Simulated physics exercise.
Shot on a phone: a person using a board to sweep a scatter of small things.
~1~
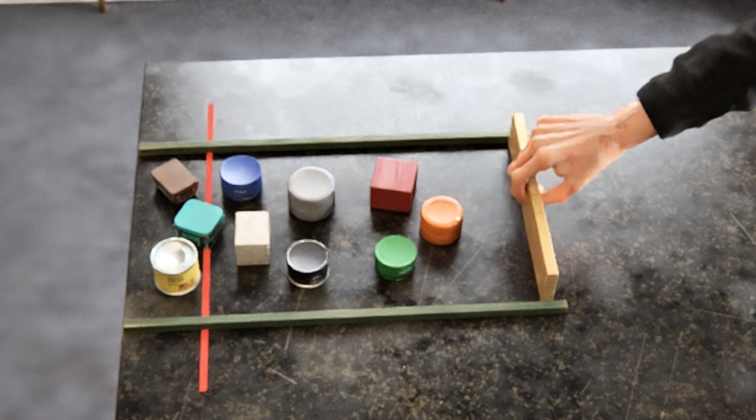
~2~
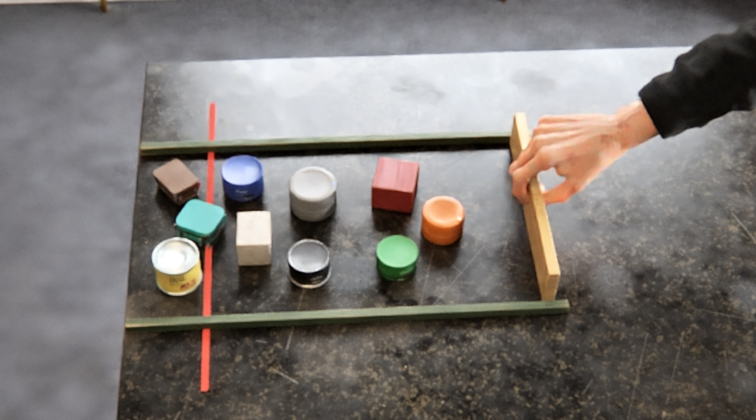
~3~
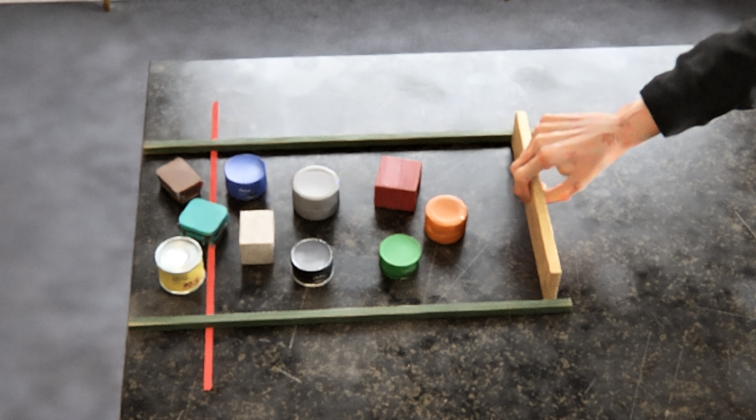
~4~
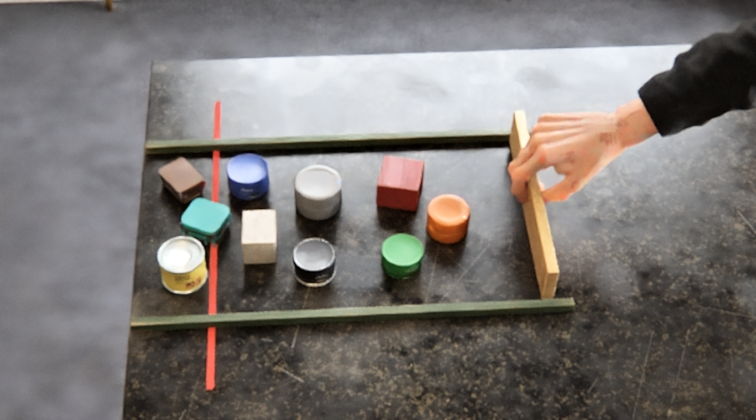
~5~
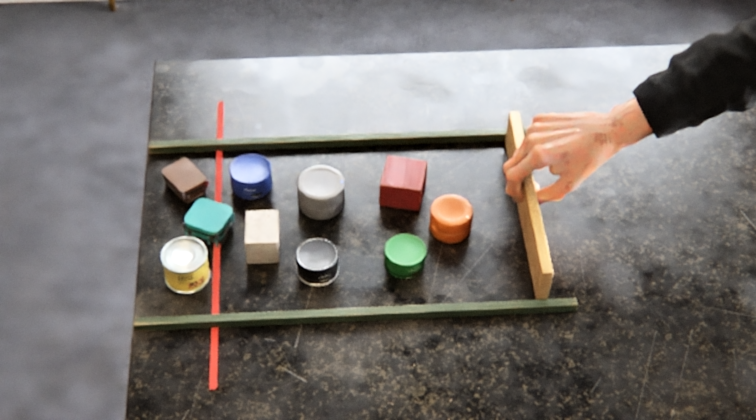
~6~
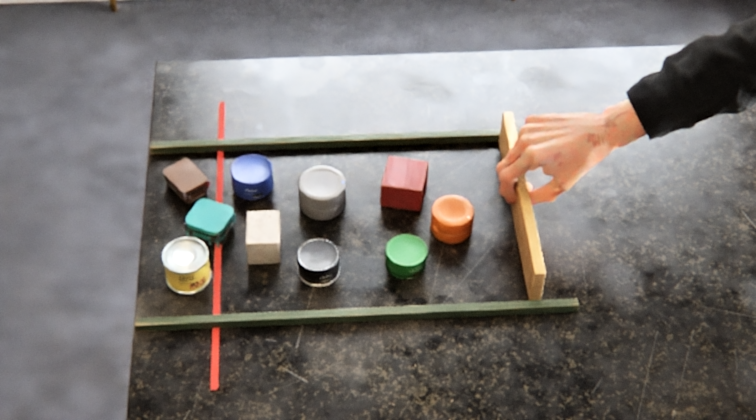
At first, a hand grips an upright wooden board at the right of a dark surface, with small tubs, pots and blocks scattered between two green strips, some near a red tape line. The view drifts slightly, then the hand slides the board a little left, while the objects stay put.
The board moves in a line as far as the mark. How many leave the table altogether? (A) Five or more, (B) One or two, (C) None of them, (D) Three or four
(B) One or two.
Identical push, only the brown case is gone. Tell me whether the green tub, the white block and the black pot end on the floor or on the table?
Green tub - safe, white block - safe, black pot - safe.
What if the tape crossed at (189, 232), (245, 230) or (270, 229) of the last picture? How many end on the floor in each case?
In order, 5, 0 and 0.
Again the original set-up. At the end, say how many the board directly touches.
It is in contact with 4.
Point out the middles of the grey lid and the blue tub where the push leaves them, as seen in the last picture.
Result: One at about (153, 198), the other at about (199, 165).
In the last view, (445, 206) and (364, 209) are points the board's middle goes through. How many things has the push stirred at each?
By then 1, and later 5.
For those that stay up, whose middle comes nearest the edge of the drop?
That'd be the yellow pot, foremost of the lot.
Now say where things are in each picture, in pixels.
In the first frame, brown case (175, 183); yellow pot (176, 267); turquoise case (200, 224); board (532, 204); tape (208, 232).
In the second frame, yellow pot (177, 267); black pot (309, 264).
In the third frame, turquoise case (204, 223); green tub (400, 257).
In the fourth frame, brown case (182, 182); orange lid (448, 219).
In the fifth frame, yellow pot (186, 265); blue tub (251, 177).
In the sixth frame, brown case (186, 182); yellow pot (187, 266); turquoise case (211, 223); board (521, 203); tape (218, 231).
Soon after, none off yet; brown case at rest near (186, 182); yellow pot at rest near (187, 266); turquoise case at rest near (211, 223).
By the end, the number that fall off is one or two; fallen, turquoise case.
